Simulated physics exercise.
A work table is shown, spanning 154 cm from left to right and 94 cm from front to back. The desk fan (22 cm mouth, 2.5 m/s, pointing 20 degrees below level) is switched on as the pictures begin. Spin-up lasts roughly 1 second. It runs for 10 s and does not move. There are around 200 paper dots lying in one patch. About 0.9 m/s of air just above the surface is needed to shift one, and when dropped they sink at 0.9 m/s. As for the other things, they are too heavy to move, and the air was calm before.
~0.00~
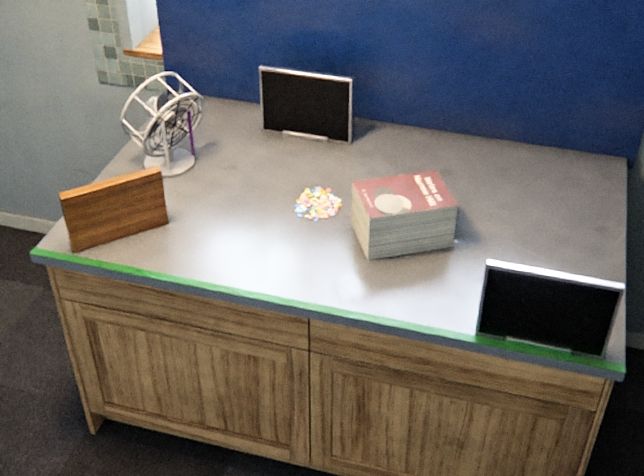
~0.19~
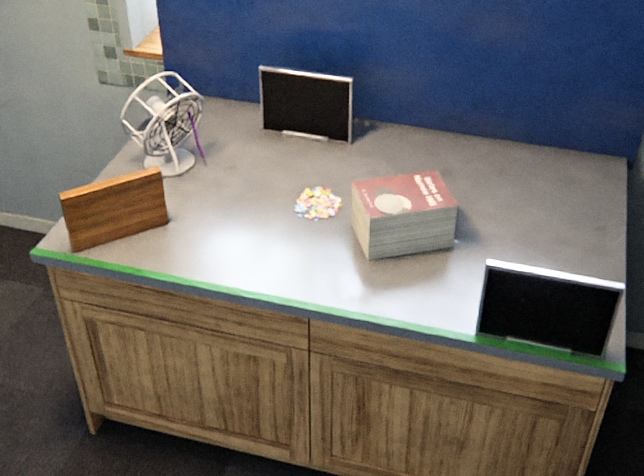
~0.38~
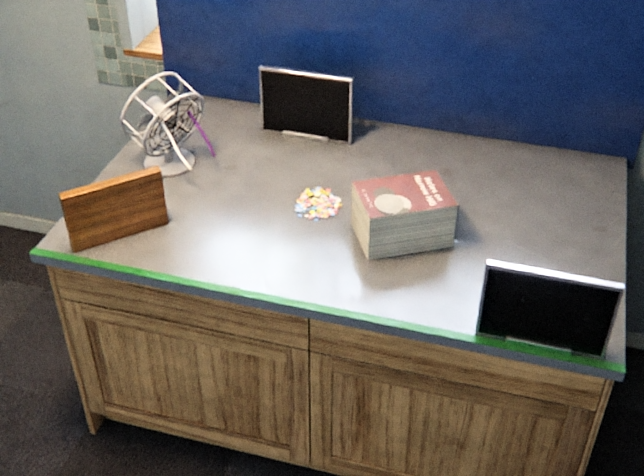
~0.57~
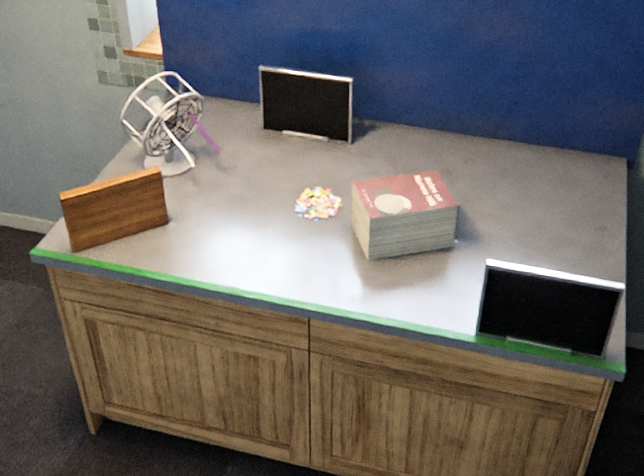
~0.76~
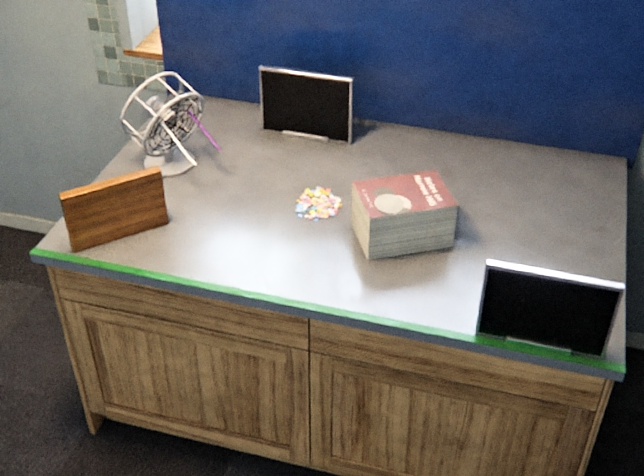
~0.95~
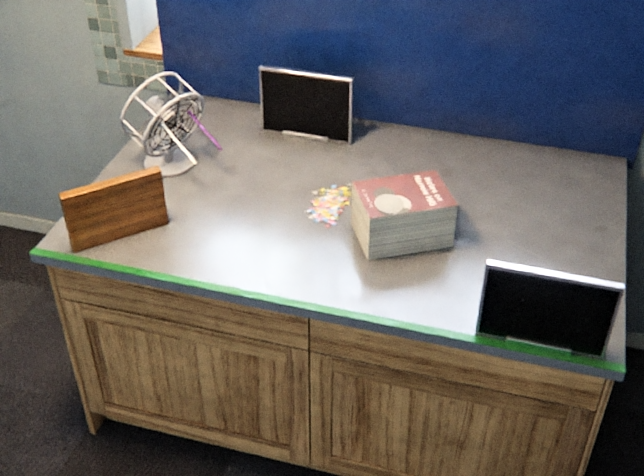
We see a desk fan, a book, upright dark panels and a patch of colourful paper dots on a grey table; the fan's streamer lifts first, then many of the dots shift slightly right toward the book.
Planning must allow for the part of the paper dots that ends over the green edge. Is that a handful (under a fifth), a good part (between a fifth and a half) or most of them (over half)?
I'd bet the portion over that edge ends up short of one fifth.
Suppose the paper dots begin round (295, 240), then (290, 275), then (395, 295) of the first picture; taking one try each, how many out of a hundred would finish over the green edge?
Taking the three spots in order, you'd get around 100 percent, 100 percent and 80 percent.
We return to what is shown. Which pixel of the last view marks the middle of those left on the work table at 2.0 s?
Roughly pixel (592, 204).
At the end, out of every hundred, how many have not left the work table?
Estimate: Close to 10 percent.
After 2.0 s, 96 % are on the move or not yet settled, 6 % are over the green edge; the middle of those still in play is near (592, 204).
After 3.2 s, 26 % are on the move or not yet settled, 6 % are over the green edge; the middle of those still in play is near (566, 227).
After 5.5 s, 11 % are on the move or not yet settled, 7 % are over the green edge.
After 10.0 s, at the end, 7 % are over the green edge.
